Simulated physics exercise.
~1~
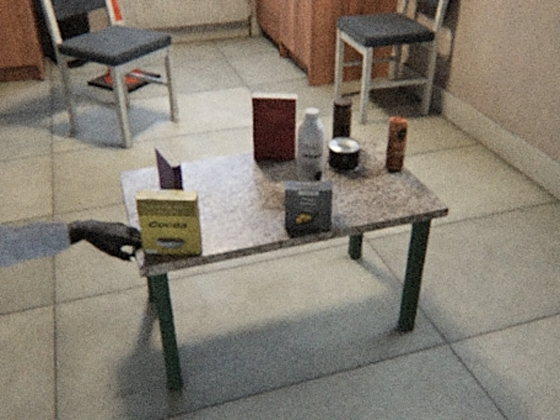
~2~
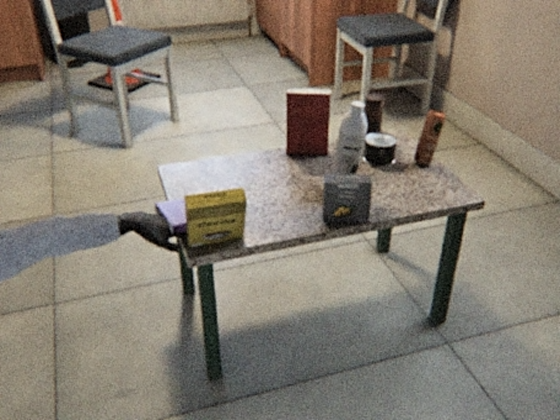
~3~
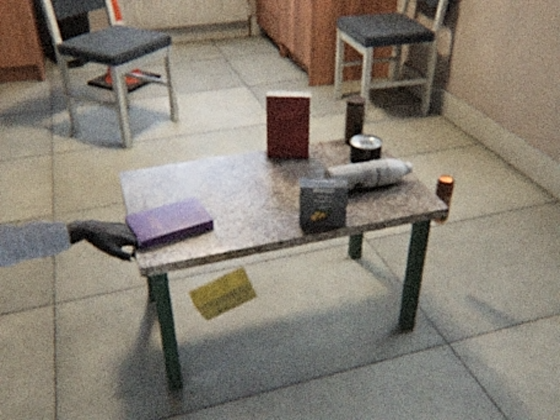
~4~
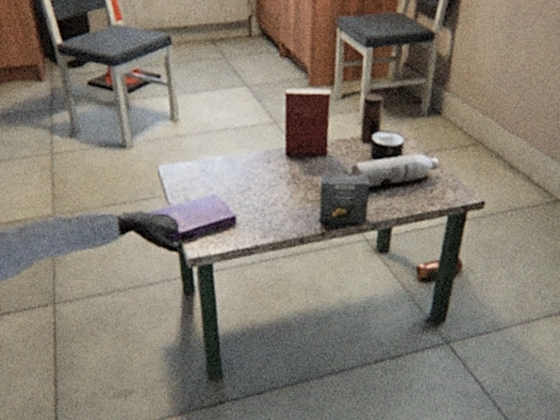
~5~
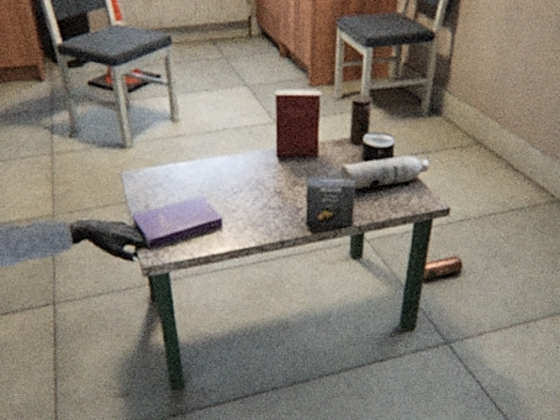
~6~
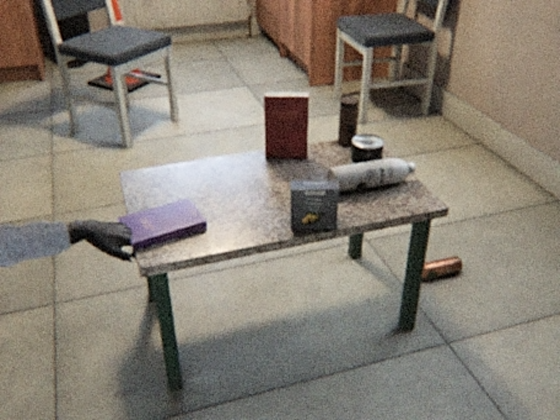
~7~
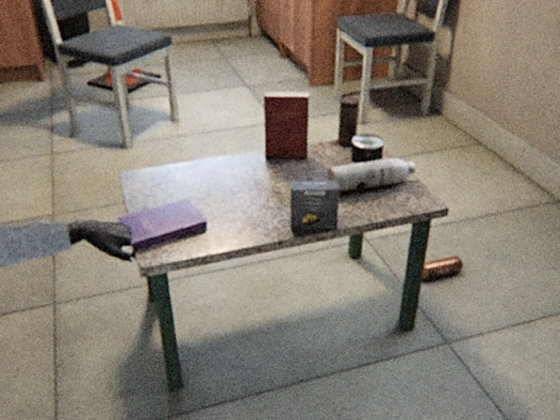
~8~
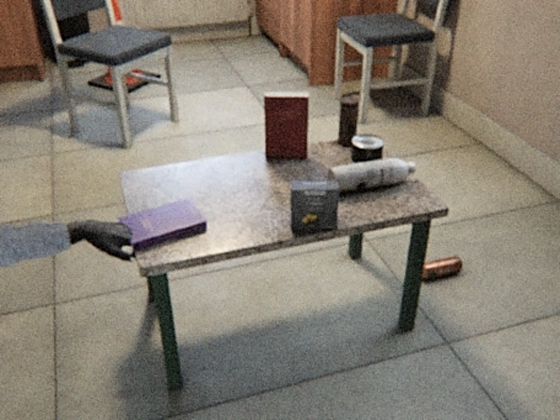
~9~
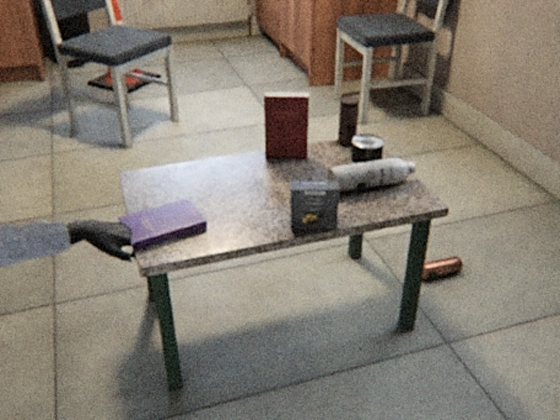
A gloved hand in a grey-blue sleeve jerks a small speckled table with green legs back and forth on a tiled floor, seen from slightly above, with two chairs behind. On top stand a yellow packet and purple book at left, a red book, white bottle, black tub and brown jar toward the back, a grey packet in front and an orange can at right. The table shifts right, and the yellow packet and orange can lean. As it returns left, both fall off, while the bottle and purple book lie toppled. After another swing right and back, it stops, the can lying on the floor.
